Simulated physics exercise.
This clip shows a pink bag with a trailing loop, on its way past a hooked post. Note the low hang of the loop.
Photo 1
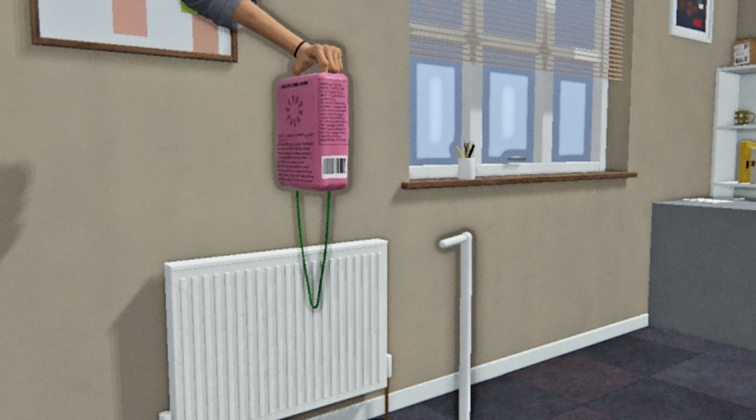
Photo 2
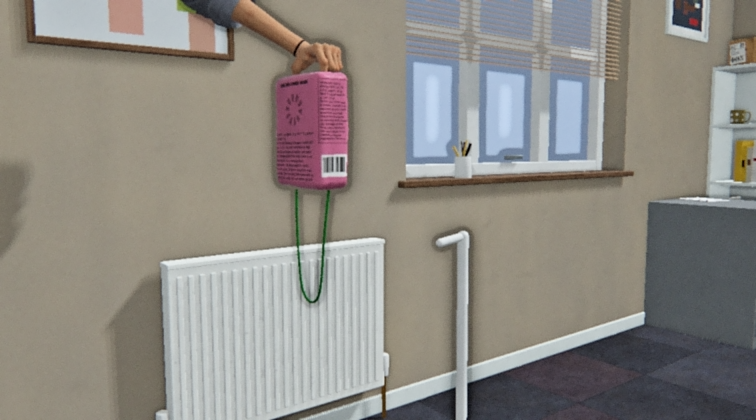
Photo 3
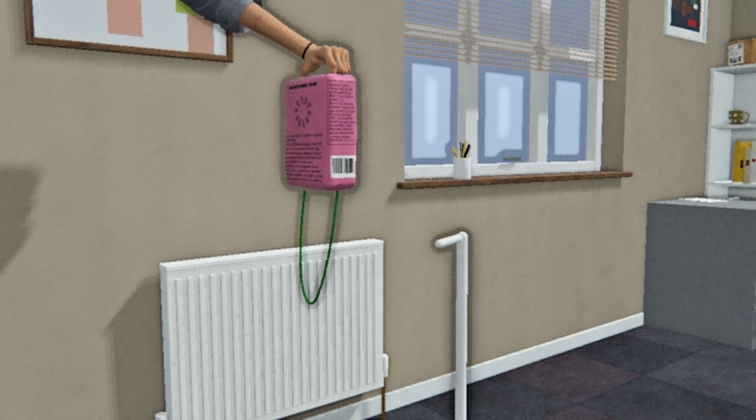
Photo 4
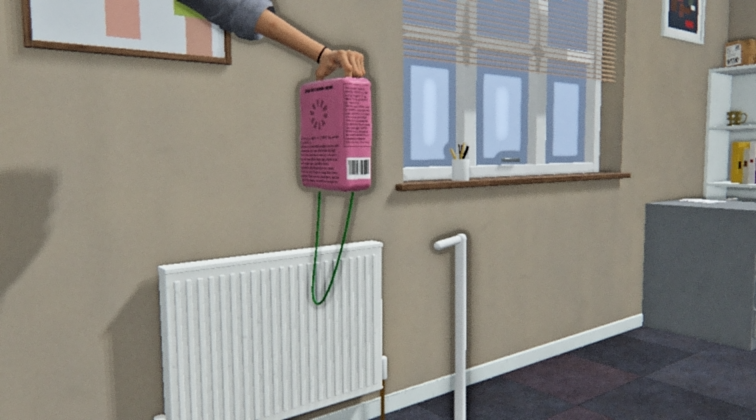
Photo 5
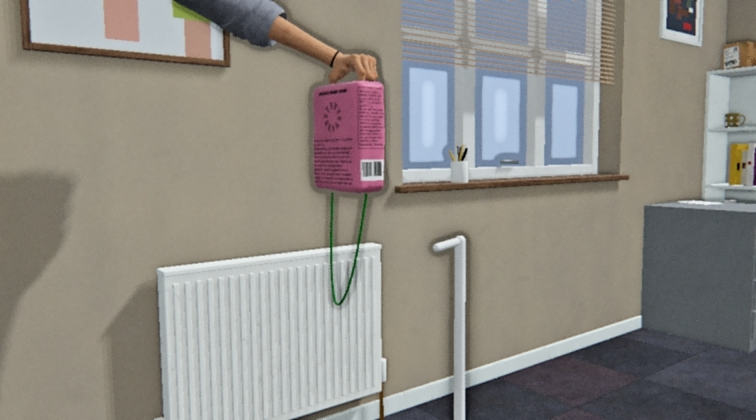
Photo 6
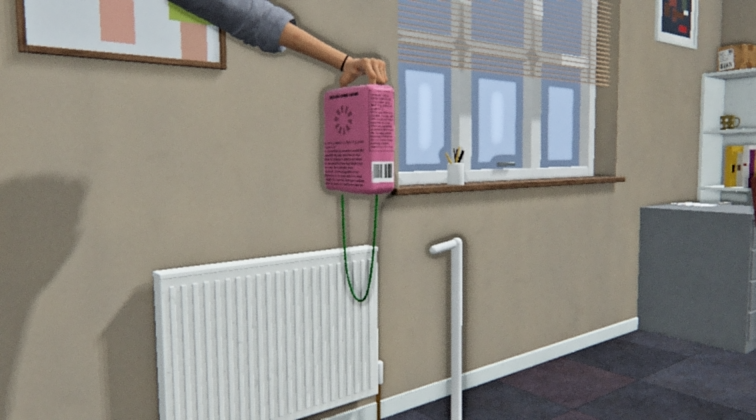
In a room with beige walls and dark floor tiles, seen from slightly above at a short distance, a white radiator stands on the left. A hand reaching from the upper left holds a pink bag with a hanging green loop, while a white pipe with a bent top stands below a blinded window. The hand carries the bag slowly rightward, the loop swaying slightly, as the view shifts very slightly.
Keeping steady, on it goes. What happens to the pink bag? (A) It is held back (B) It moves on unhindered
It is held back (A).
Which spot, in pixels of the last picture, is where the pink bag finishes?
Roughly (505, 142).
Then, 0.78 s past the final frame, bag nearing the post near (427, 141).
Then, 1.48 s past the final frame, bag past the post near (480, 142).
When it is over, bag past the post near (505, 142); loop tight round the post, hand stopped. The pink bag gets caught.
